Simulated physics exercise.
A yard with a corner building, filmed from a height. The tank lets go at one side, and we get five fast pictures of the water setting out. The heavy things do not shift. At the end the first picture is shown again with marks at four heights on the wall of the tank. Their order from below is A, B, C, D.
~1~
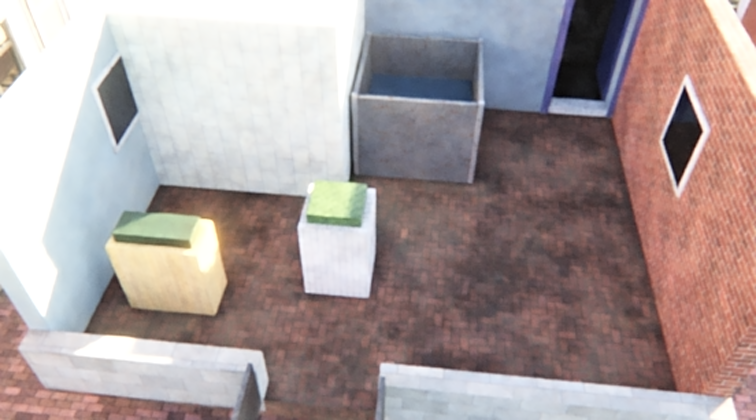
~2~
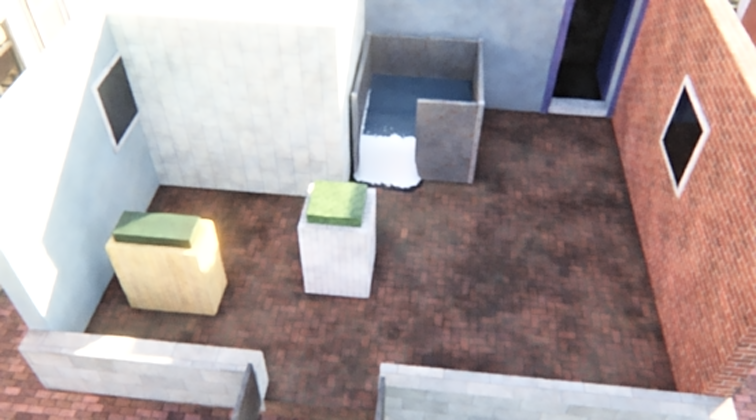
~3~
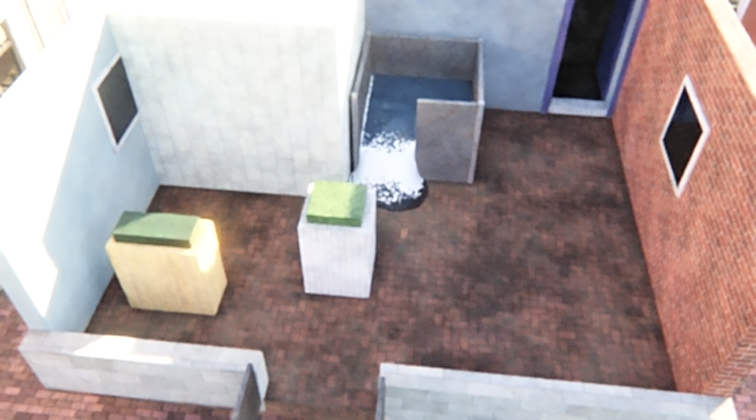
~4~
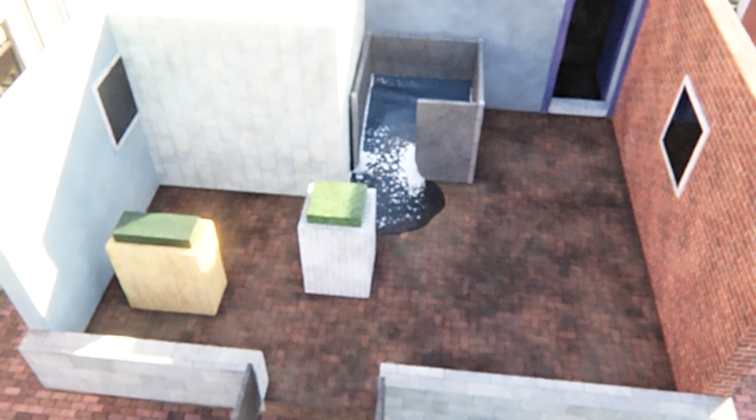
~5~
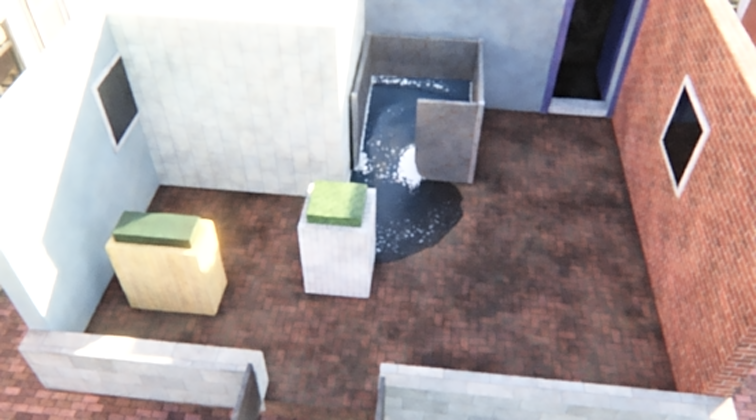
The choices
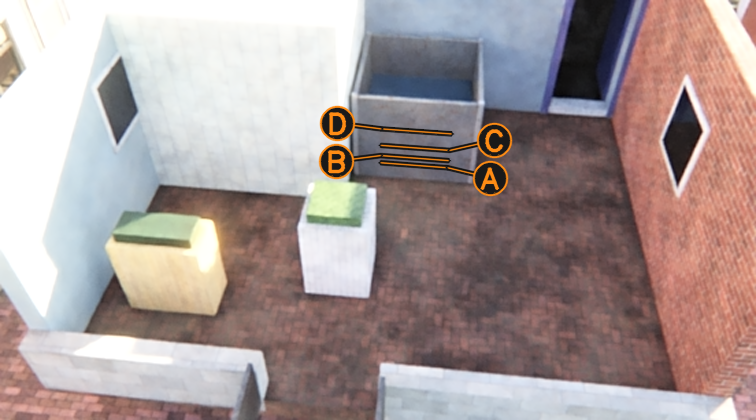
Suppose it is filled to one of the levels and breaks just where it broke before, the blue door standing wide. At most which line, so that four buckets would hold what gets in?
The limit is D.
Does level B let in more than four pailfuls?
No.
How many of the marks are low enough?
All four.
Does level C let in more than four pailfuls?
No, not at all.
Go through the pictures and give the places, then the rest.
The first frame shows water in the tank at rest, its middle at (419, 106); foot of the blue doorway at (576, 115); open gate at (321, 355).
The second frame shows front seen at (417, 182), 1 % of the ground wet.
The third frame shows front seen at (410, 203), 3 % of the ground wet.
The fourth frame shows front seen at (398, 228), 5 % of the ground wet.
The fifth frame shows front seen at (396, 248), 8 % of the ground wet.
On the marked copy, A at (414, 165); B at (414, 158); C at (415, 147); D at (416, 131); from the bottom up A, B, C, D.
With A, nothing gets over.
With B, nothing gets over.
With C, nothing gets over.
With D, a splash gets over, under a bucket.
